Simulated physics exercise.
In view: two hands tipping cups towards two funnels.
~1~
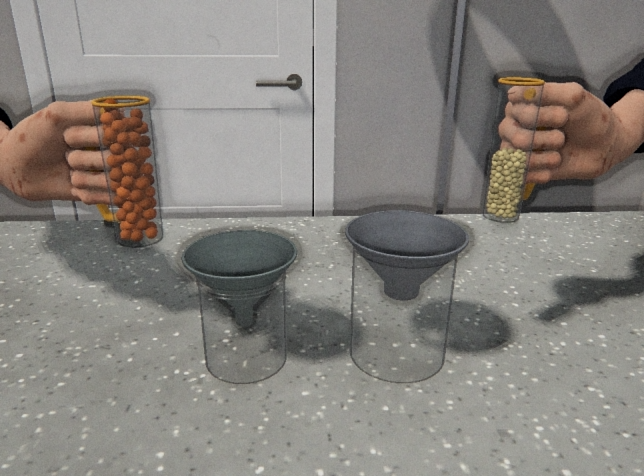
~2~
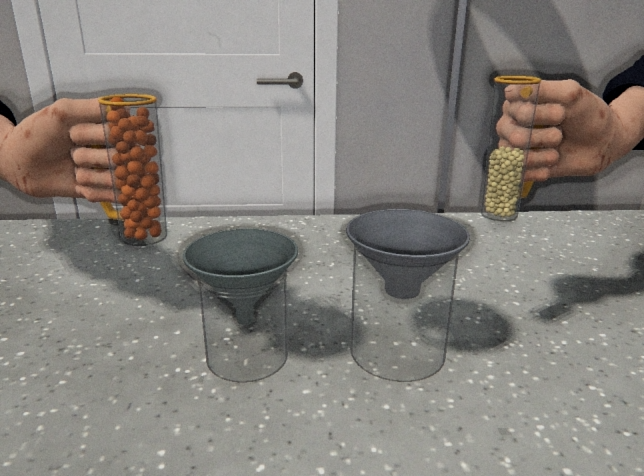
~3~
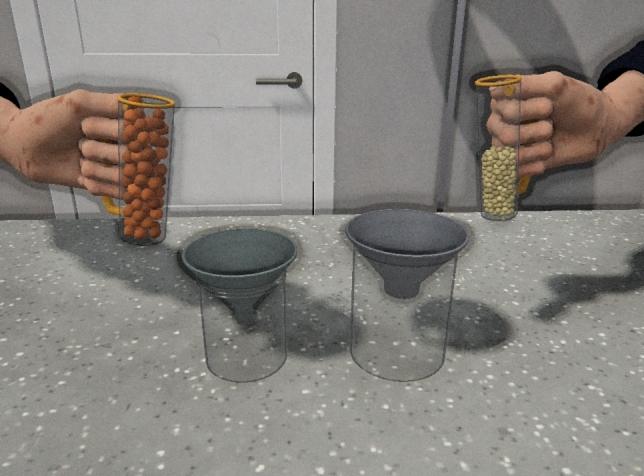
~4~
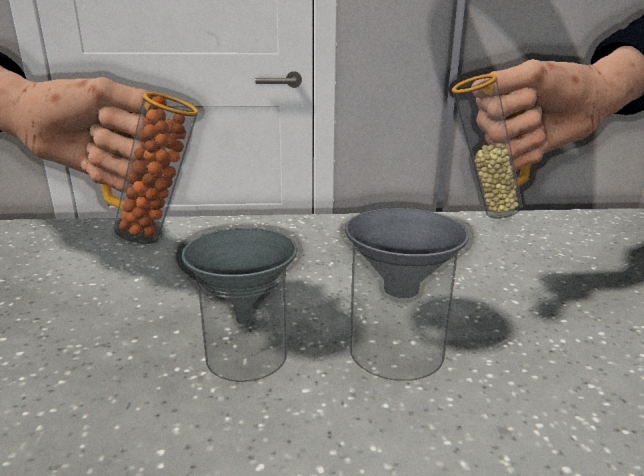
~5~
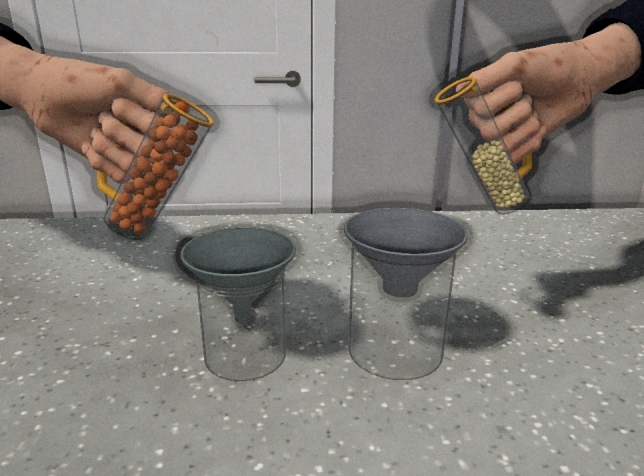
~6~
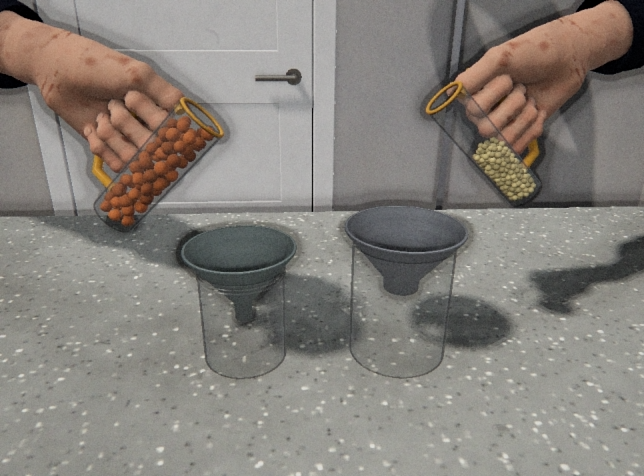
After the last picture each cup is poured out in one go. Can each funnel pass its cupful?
The left funnel jams; the right one lets everything through.
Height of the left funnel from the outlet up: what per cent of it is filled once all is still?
About 95 %.
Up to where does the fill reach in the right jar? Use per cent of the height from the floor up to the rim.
About 10 in a hundred.
Then, 0.20 s on from there, left, the whole lot still in the cup; right, the whole lot still in the cup.
Then, 0.46 s on from there, left, all but a few still in the cup, only a few in or over the funnel; right, the whole lot still in the cup.
Then, 0.73 s on from there, left, all but a few still in the cup, a little in or over the funnel; right, the whole lot still in the cup.
In the end, left, the whole lot stuck in the funnel, none at all down in the jar; right, the whole lot down in the jar.
